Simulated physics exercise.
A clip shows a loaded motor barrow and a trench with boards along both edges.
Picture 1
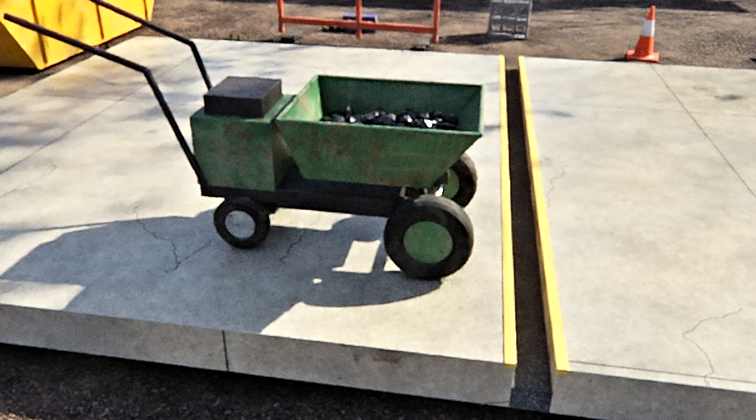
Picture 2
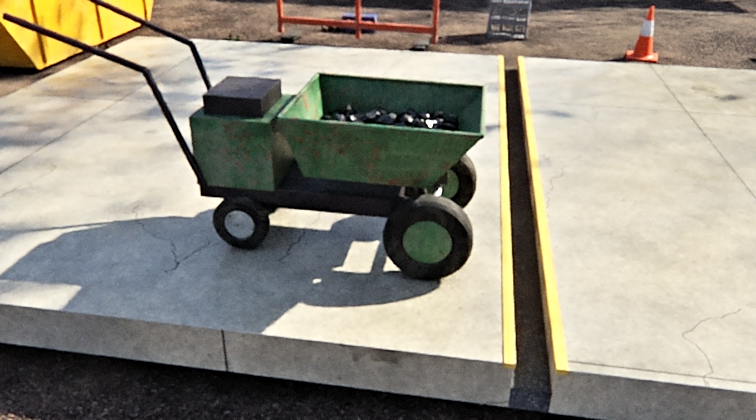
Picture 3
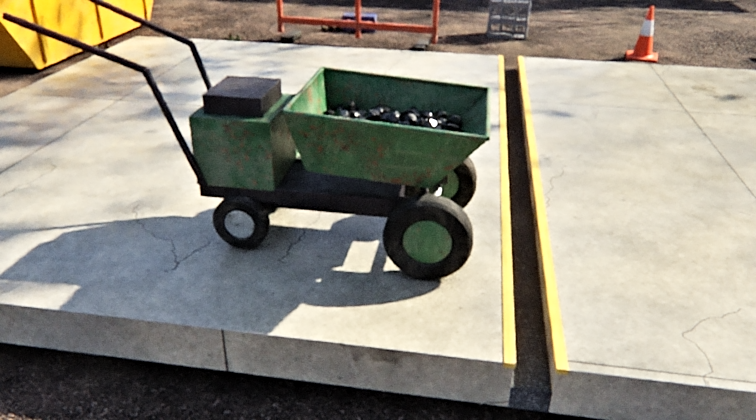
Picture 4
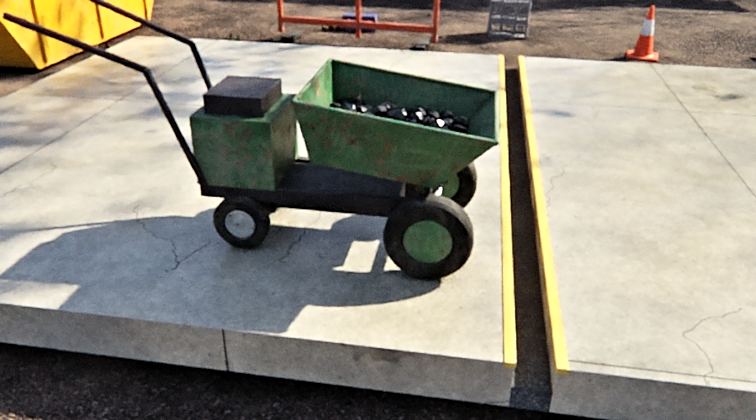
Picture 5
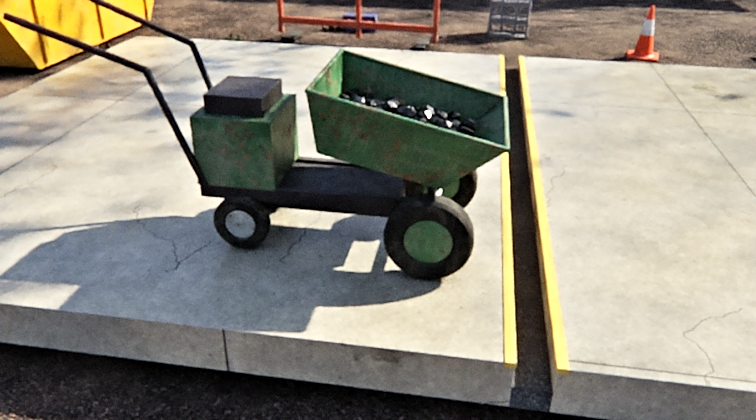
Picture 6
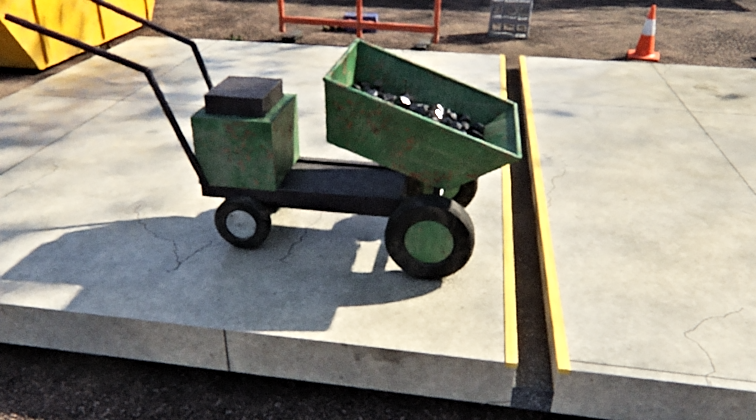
Green barrow's skip of black lumps tilting gradually forward to the right beside a narrow, yellow-edged trench, its wheels staying still.
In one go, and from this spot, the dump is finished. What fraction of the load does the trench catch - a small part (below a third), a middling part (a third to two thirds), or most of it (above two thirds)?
A small part, below a third.
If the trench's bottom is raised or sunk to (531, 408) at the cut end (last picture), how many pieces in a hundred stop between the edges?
Around 10 percent.
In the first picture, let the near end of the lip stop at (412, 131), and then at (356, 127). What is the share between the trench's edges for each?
You'd see around 50 per cent the first time and around 20 per cent the second.
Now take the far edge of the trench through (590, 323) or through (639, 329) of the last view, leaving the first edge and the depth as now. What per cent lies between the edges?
First one: 60 per cent; second one: 100 per cent.
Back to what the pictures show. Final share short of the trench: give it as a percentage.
I'd say around 0 per cent of the load.
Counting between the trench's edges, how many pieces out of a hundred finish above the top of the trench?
Roughly 0 %.
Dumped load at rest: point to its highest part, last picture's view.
Settled peak, approx. (578, 244).
Shortly afterwards, skip tipped steeply; the whole lot in the skip.
Next, skip tipped right over; all but a few in the skip; a little beyond it.
Some moments later, skip tipped right over; near a third in the skip; only a few in or heaped over the trench; near two thirds beyond it.
In the end, skip tipped right over; near a quarter in the skip; a little in or heaped over the trench; the bulk beyond it.
